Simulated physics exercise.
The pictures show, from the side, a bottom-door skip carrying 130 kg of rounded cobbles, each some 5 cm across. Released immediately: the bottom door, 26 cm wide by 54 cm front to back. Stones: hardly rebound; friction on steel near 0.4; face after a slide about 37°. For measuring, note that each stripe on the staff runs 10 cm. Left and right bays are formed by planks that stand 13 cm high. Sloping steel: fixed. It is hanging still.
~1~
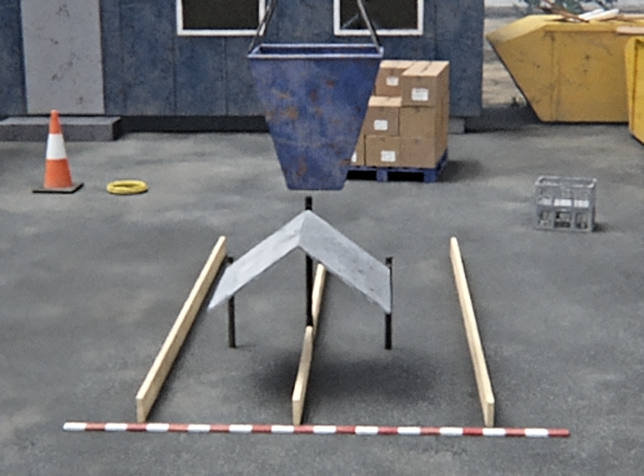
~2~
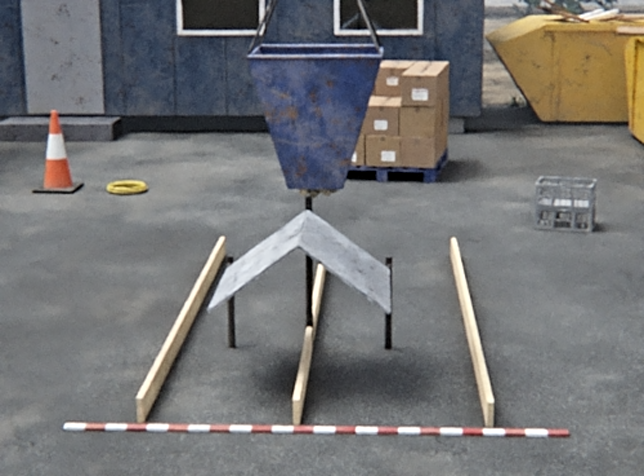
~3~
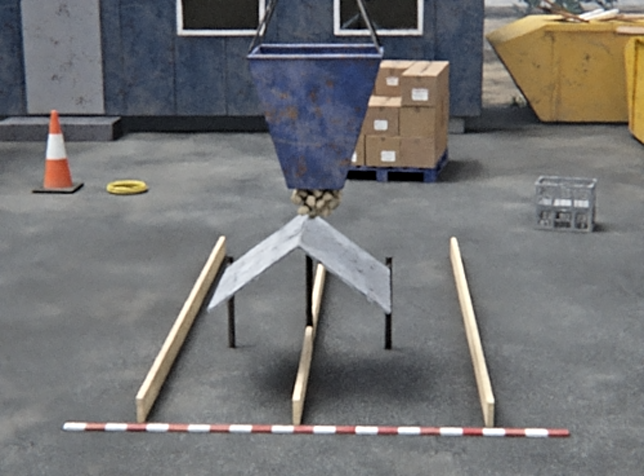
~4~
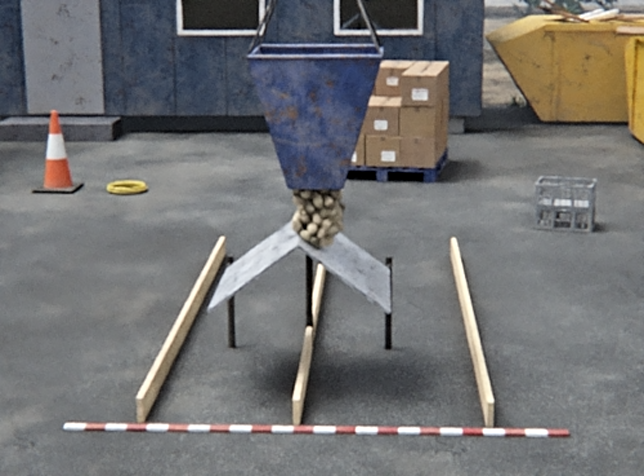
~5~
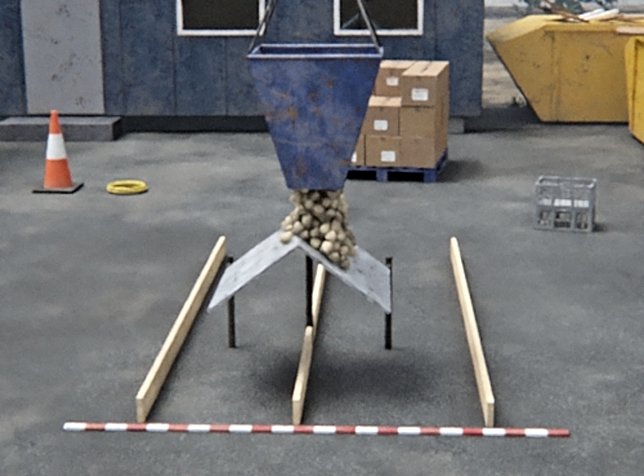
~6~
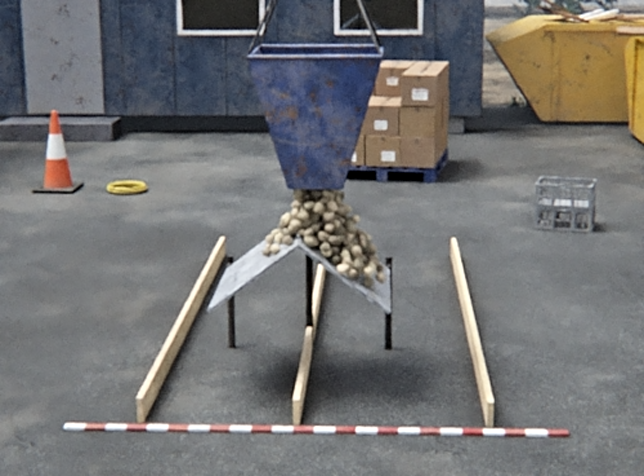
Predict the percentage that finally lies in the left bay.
3 per cent, roughly.
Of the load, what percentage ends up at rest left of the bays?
15 %.
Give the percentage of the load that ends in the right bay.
That comes to some 75 percent.
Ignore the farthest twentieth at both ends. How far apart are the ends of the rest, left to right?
I'd say close to 230 cm, left to right.
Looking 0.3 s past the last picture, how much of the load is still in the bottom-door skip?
About 0 %.
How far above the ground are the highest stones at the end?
The topmost stones rest about 20 cm above the ground.
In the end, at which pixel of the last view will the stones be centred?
(443, 377).
Then, 0.3 s after the last picture, 1 % in the bottom-door skip, 62 % on the steel, 4 % falling or lying in the left bay, 34 % falling or lying in the right bay; the stones farthest right are at (483, 370).
Then, 0.7 s after the last picture, 0 % in the bottom-door skip, 8 % on the steel, 8 % falling or lying left of the bays, 7 % falling or lying in the left bay, 73 % falling or lying in the right bay, 4 % falling or lying right of the bays; the stones farthest right are at (545, 375).
Then, 1.3 s after the last picture, 0 % in the bottom-door skip, 14 % falling or lying left of the bays, 3 % falling or lying in the left bay, 75 % falling or lying in the right bay, 8 % falling or lying right of the bays; the stones farthest right are at (630, 373).
Then, 2.2 s after the last picture, 0 % in the bottom-door skip, 14 % falling or lying left of the bays, 3 % falling or lying in the left bay, 75 % falling or lying in the right bay, 8 % falling or lying right of the bays; the stones farthest right are at (638, 373).
Then, 4.1 s after the last picture, 0 % in the bottom-door skip, 14 % left of the bays, 3 % in the left bay, 75 % in the right bay, 8 % right of the bays; the stones farthest right are at (638, 373).
